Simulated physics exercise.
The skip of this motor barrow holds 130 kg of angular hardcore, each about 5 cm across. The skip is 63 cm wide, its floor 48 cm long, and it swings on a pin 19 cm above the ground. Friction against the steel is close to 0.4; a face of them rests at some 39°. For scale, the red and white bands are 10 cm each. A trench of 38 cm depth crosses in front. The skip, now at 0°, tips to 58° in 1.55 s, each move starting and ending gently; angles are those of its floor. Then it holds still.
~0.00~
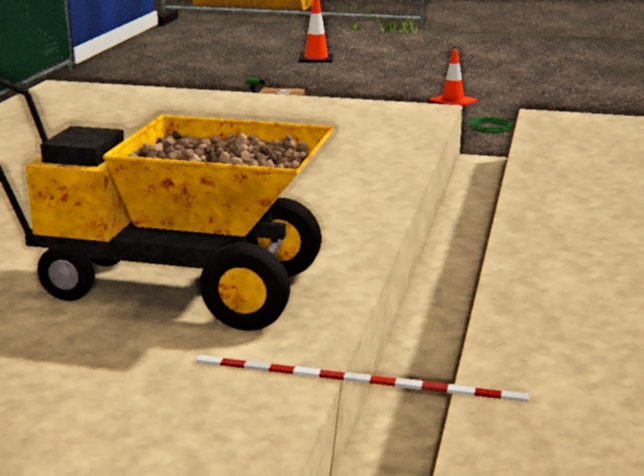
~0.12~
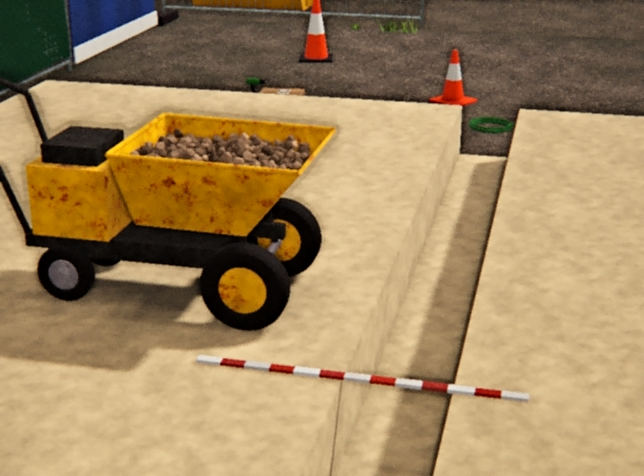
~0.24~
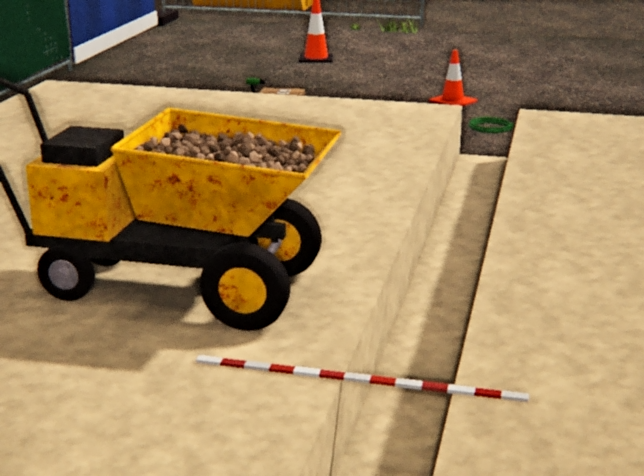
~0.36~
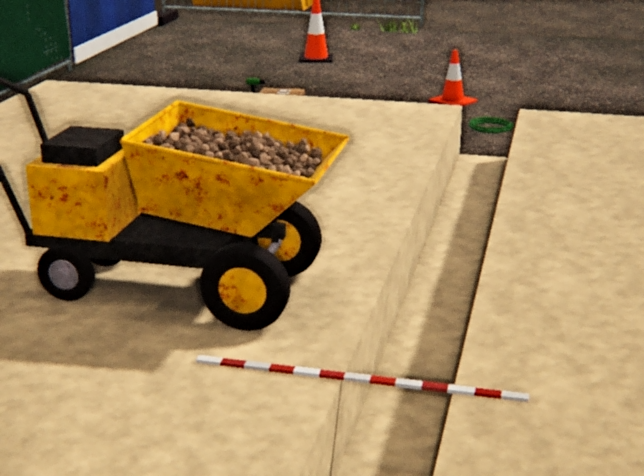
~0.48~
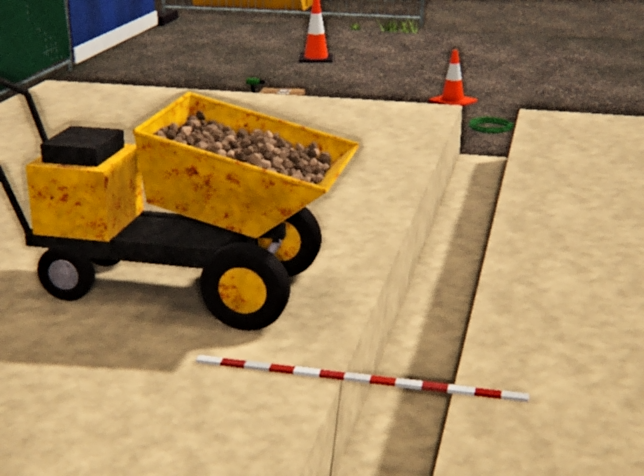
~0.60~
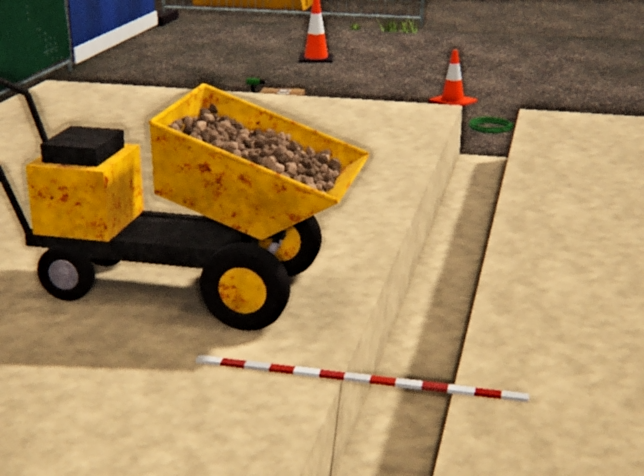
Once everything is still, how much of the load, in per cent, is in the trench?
Some 23 per cent of it.
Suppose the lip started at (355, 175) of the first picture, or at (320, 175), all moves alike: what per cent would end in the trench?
First some 15, then 25 per cent.
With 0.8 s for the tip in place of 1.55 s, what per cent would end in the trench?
Then about 30 per cent.
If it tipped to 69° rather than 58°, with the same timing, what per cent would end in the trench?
It would be near 80 per cent.
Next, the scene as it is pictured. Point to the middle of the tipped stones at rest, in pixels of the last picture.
Around (432, 395).
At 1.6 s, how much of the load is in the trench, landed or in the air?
About 5 per cent by then.
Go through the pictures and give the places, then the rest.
In the first picture, the skip is at 0°, its lip at (297, 172); the top of the load is at (228, 145).
In the second picture, the skip is at 1°, its lip at (300, 173); the top of the load is at (230, 144); the stones move at 0.1 m/s on average.
The third picture shows lip at (306, 177), floor tilted 4°, highest stones at (216, 142); the stones move at 0.2 m/s on average.
In the fourth picture, the skip is at 8°, its lip at (315, 183); the top of the load is at (195, 135); the stones move at 0.3 m/s on average.
In the fifth picture, the skip is at 13°, its lip at (326, 191); the top of the load is at (194, 126); the stones move at 0.4 m/s on average.
In the sixth picture, the skip is at 19°, its lip at (338, 202); the top of the load is at (204, 118); the stones move at 0.4 m/s on average.
After 1.2 s the floor is at 49°; 100 % in the skip; the foremost stones are at (368, 234).
After 1.6 s the floor is at 58°; 96 % in the skip, 4 % in the trench; the foremost stones are at (435, 369).
After 2.0 s the floor is at 58°; 88 % in the skip, 12 % in the trench; the foremost stones are at (456, 405).
After 4.0 s the floor is at 58°; 77 % in the skip, 23 % in the trench; the foremost stones are at (456, 408).
